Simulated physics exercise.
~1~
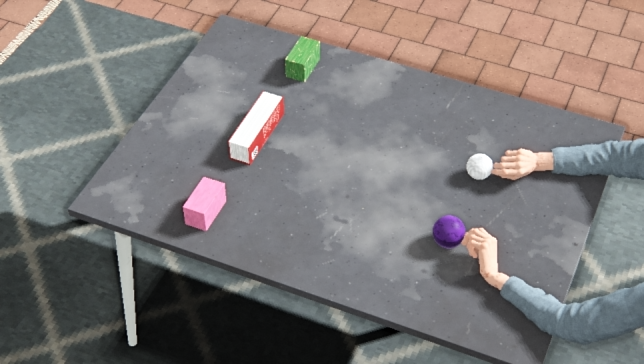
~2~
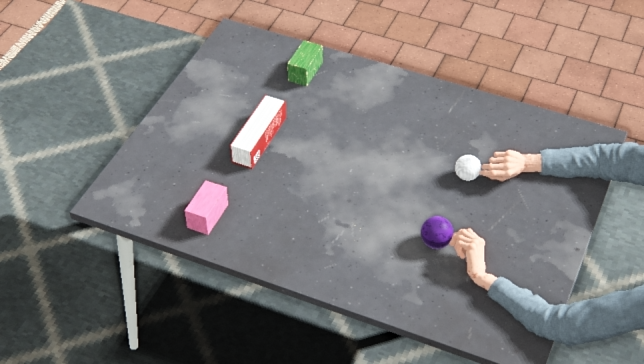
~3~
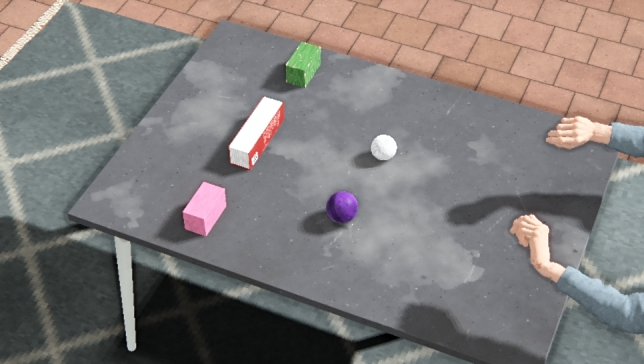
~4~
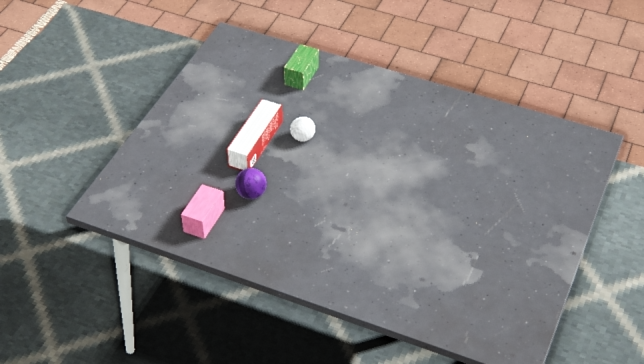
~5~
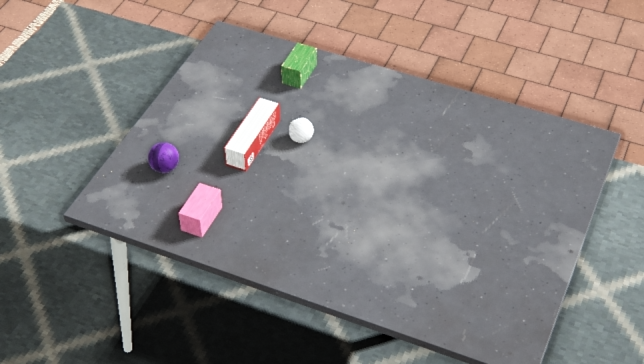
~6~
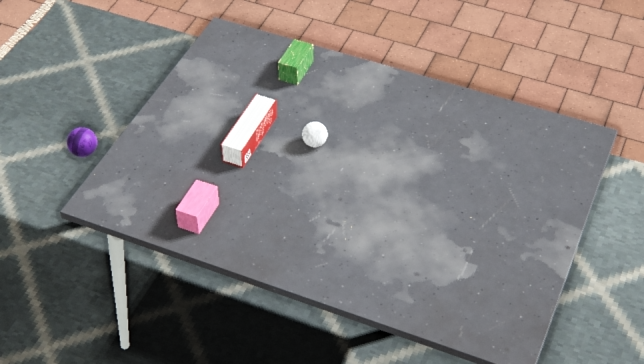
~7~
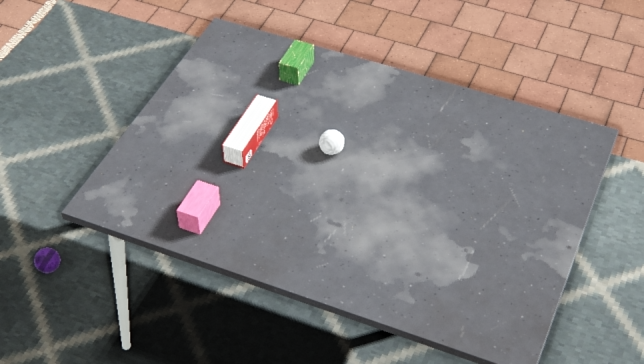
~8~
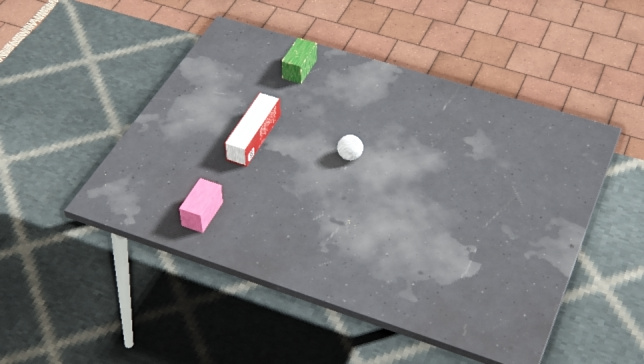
A purple ball and a small white ball, each pushed by a hand at the right, roll leftward across a dark grey table seen from above, with patterned rugs and brick paving around it. Ahead of them stand a green block at the back, a red and white box in the middle and a pink block nearer the front. The hands let go and draw back out of view. The purple ball passes between the box and the pink block, while the white ball stops short at the box and rolls slowly back rightward. The purple ball drops off the left edge and disappears, leaving the white ball on the table.
